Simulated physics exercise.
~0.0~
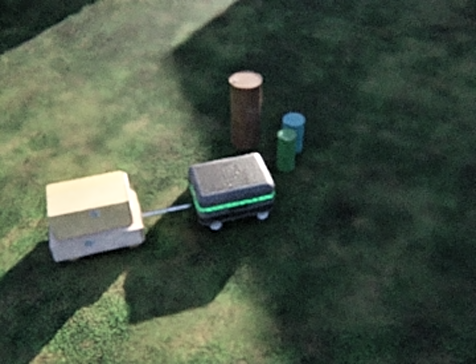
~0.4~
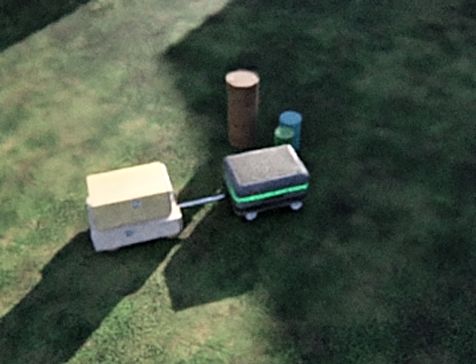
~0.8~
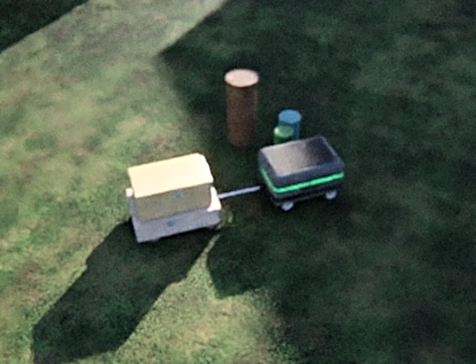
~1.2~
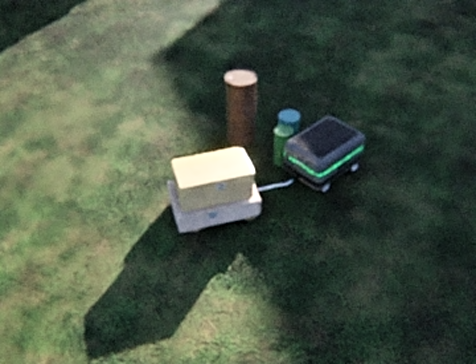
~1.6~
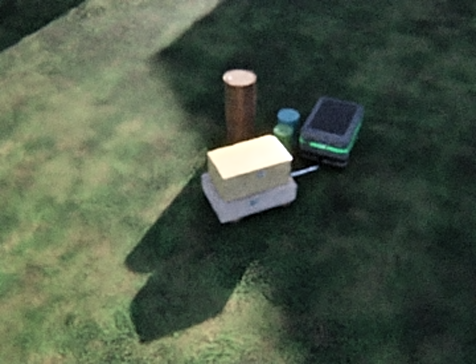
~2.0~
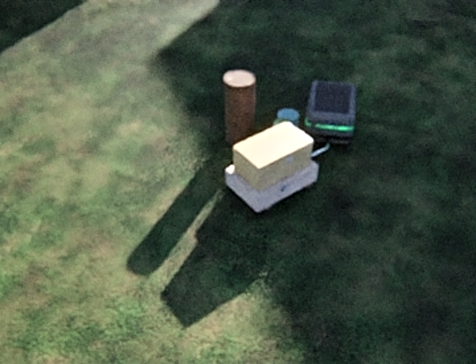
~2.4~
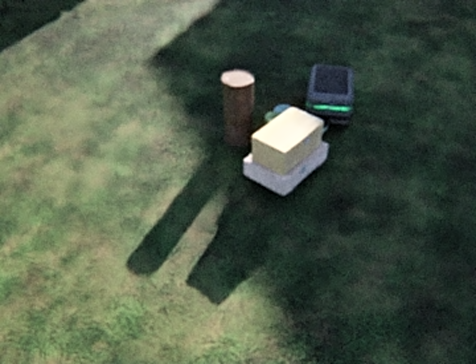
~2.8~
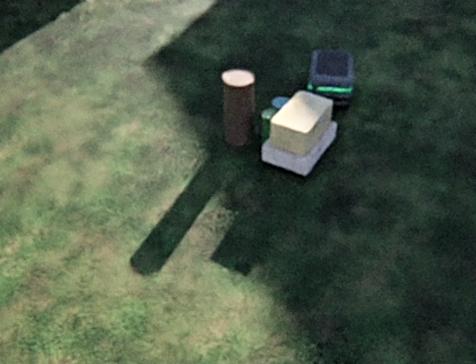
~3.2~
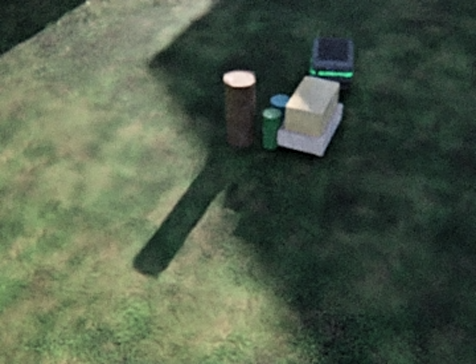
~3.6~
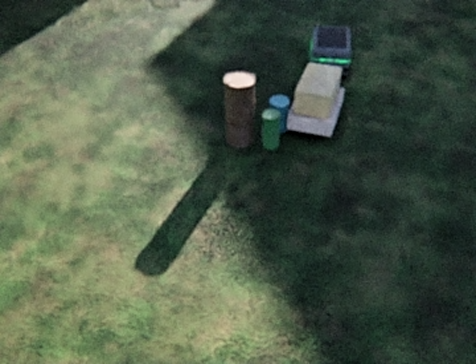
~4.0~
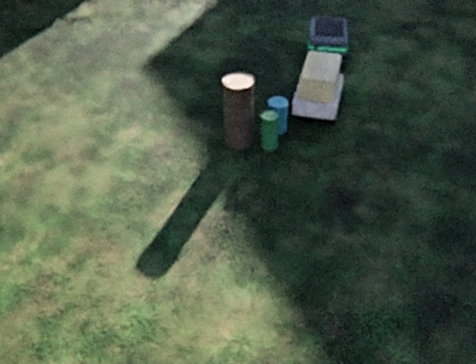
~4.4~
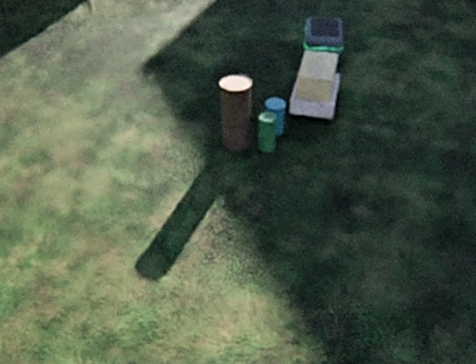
On patchy green ground, a dark tug towing a cream-loaded cart turning left past a brown drum, nudging two small canisters, then stopping.
